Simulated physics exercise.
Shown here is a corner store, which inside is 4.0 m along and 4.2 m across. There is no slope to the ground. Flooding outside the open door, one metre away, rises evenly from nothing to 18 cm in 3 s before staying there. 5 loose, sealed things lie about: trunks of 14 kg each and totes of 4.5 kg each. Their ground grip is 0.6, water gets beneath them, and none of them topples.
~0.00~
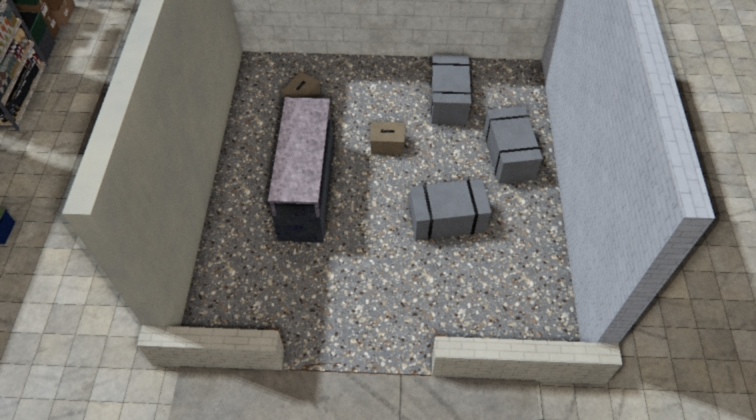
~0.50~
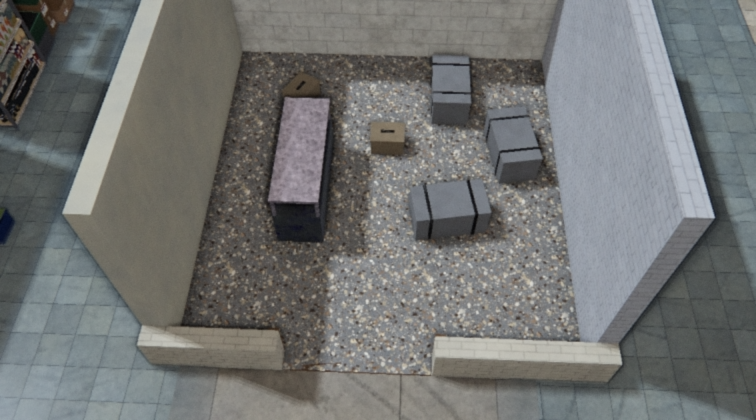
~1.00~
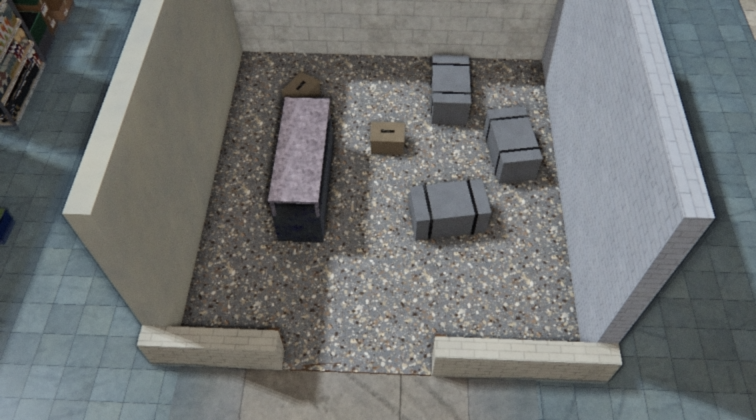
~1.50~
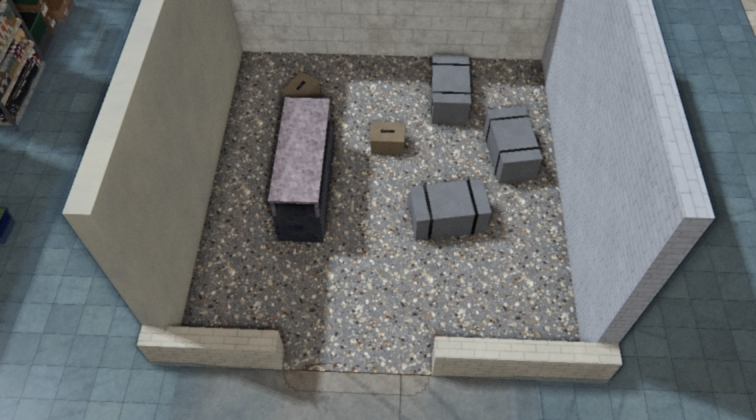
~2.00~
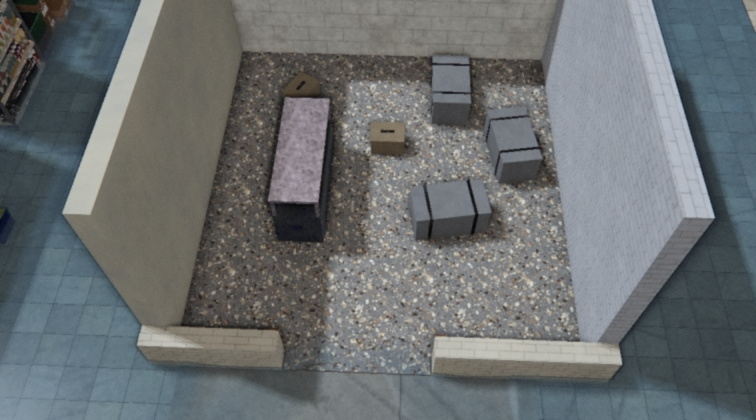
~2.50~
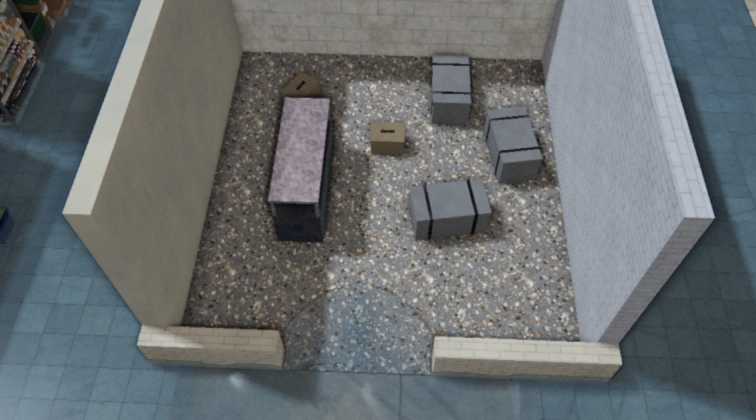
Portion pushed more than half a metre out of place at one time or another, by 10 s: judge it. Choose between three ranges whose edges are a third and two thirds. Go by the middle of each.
The range is the highest, two thirds or more.
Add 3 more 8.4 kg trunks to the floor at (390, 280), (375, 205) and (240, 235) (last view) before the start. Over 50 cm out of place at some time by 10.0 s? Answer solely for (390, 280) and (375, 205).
Well, the first one tops the mark, and the second tops the mark.
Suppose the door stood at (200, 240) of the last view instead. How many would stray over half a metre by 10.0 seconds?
Then 2 of them would.
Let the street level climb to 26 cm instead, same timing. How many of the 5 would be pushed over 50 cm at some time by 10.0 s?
Then the count would be 5.
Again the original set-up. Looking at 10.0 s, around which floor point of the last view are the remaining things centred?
I'd say about (475, 119) in the last view.
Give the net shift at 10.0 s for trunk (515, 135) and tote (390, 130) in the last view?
30 cm and 200 cm respectively.
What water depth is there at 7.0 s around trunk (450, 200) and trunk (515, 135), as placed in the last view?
Roughly 5 and 5 cm.
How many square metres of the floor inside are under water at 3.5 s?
Somewhere about 3.0 m2, give or take.
After 3.5 s 0 of 5 are over 50 cm from their spots; 0 afloat.
After 4.5 s 0 of 5 are over 50 cm from their spots; 0 afloat.
After 7.0 s 2 of 5 are over 50 cm from their spots; 3 afloat.
After 10.0 s 4 of 5 are over 50 cm from their spots, and 5 have been at some point; 5 afloat.
